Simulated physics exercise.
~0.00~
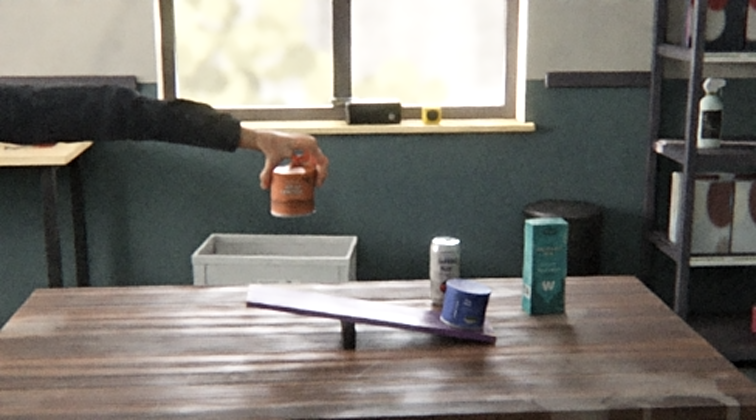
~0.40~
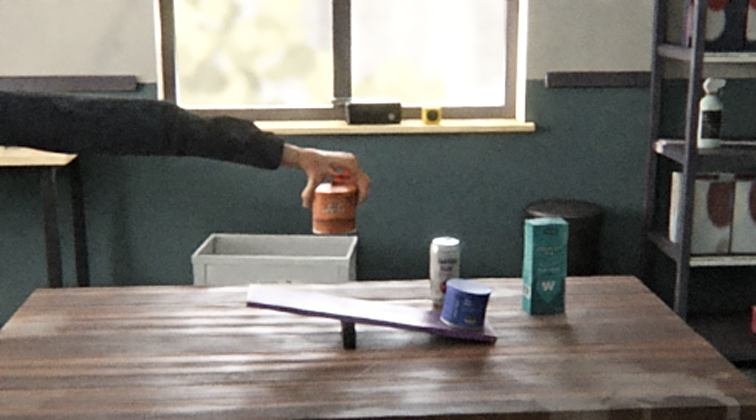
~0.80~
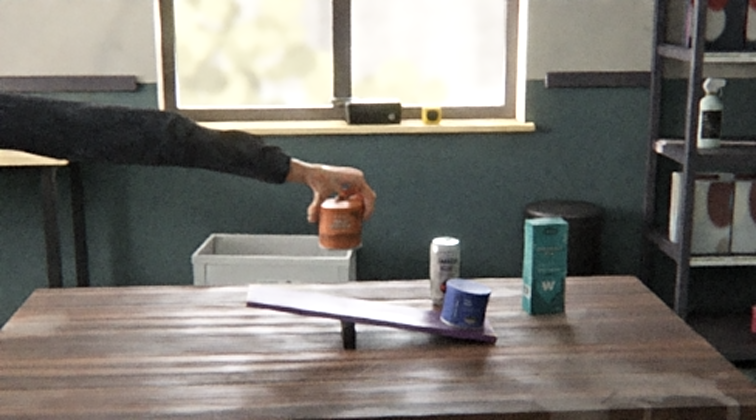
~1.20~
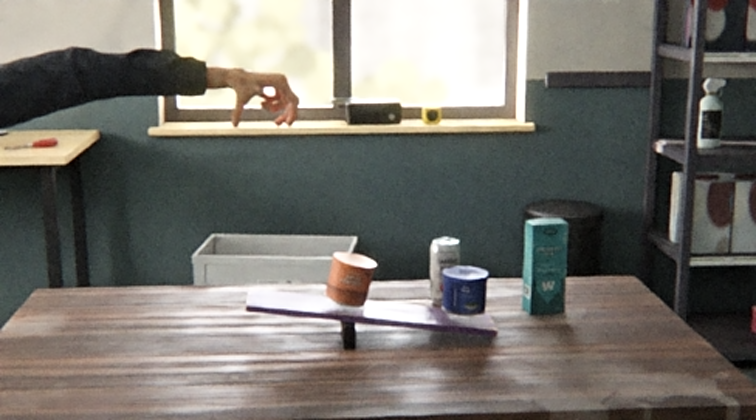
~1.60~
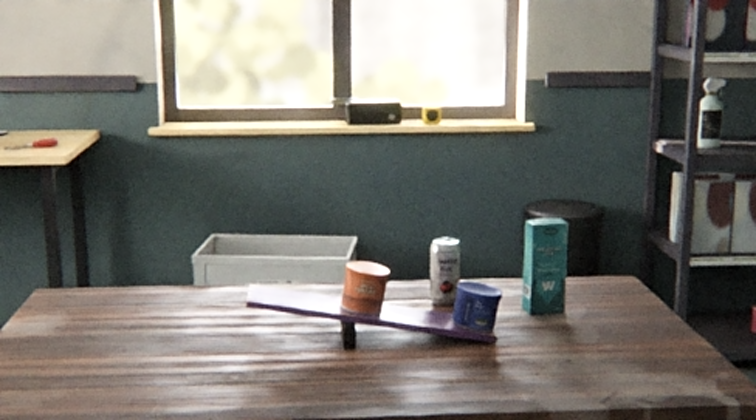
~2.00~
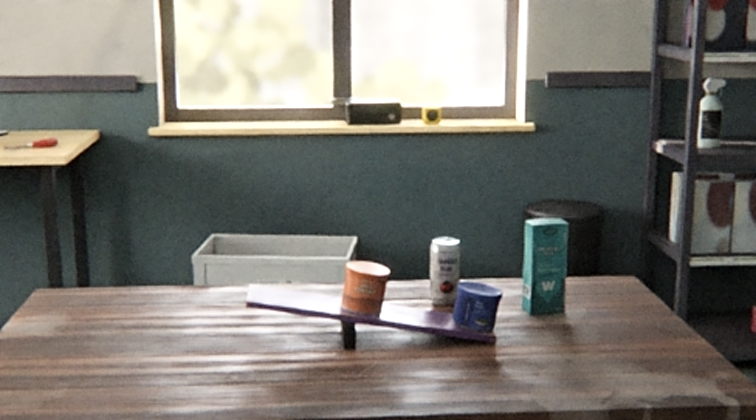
A hand carries an orange tin in from the left over a tabletop, where a purple plank rests on a small dark block with its right end low and a blue tin on that end. A white can and a turquoise carton stand nearby. The hand moves right, lowers the tin and lets go above the plank's middle, then draws back. The plank tips slightly towards level, lifting the blue tin a little. It then sinks back to the right as both tins shift a short way right. Both end upright but tilted on the plank, its right end still low.
